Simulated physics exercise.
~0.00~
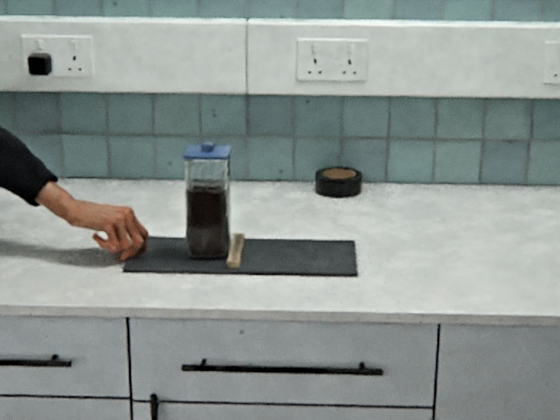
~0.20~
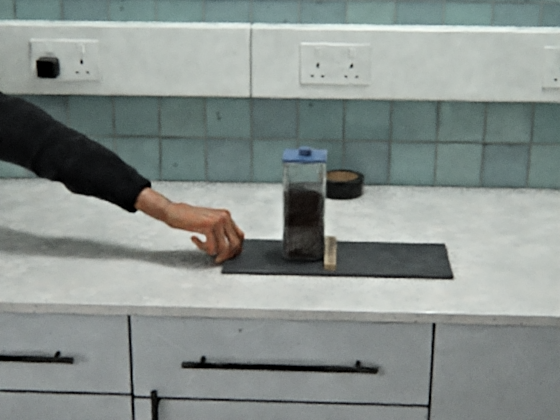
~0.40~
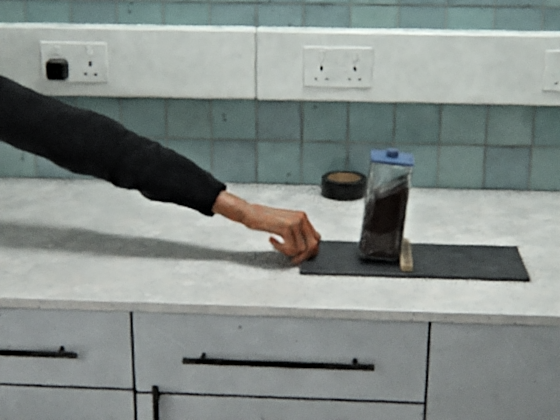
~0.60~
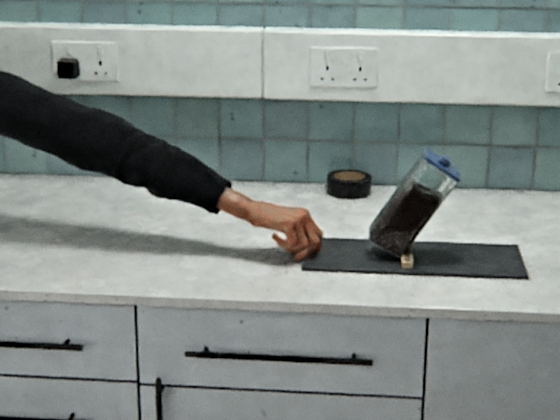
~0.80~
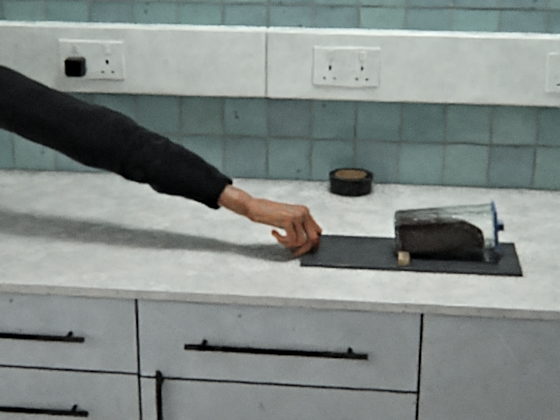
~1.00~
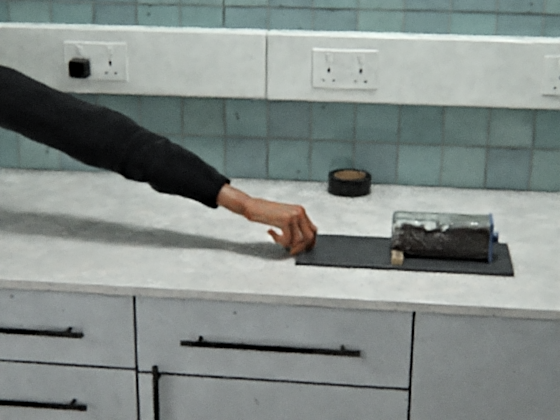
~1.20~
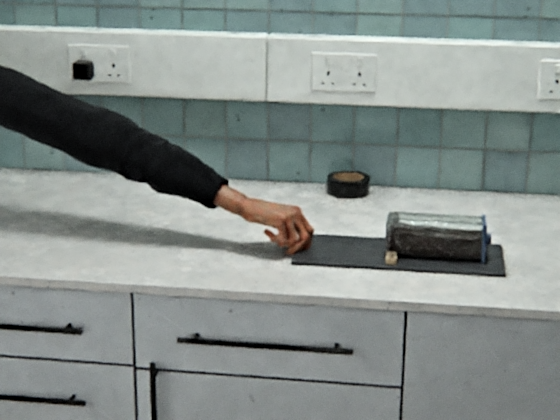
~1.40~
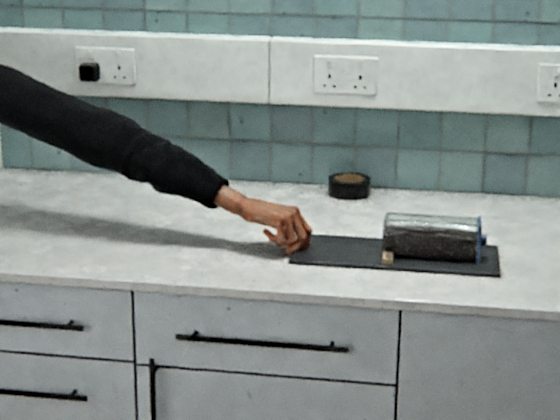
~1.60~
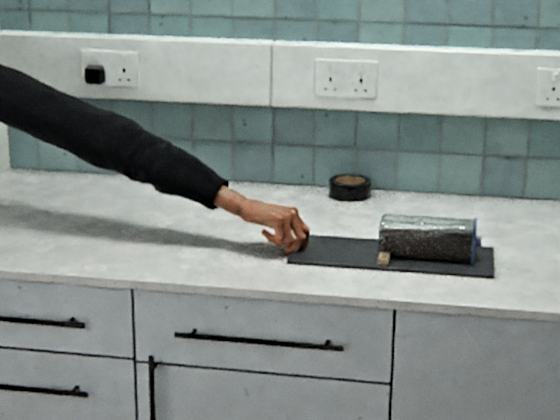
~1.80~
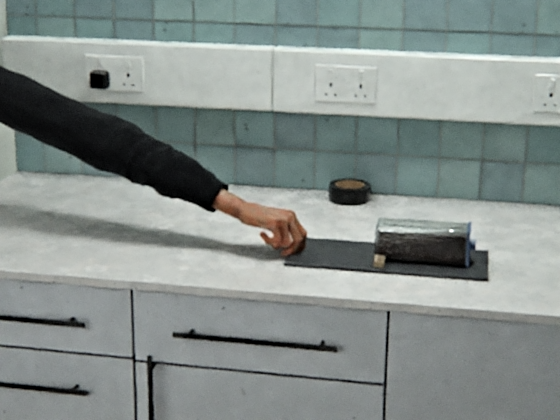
A hand slides a dark board right, stops, and the half-full bottle topples onto its side.
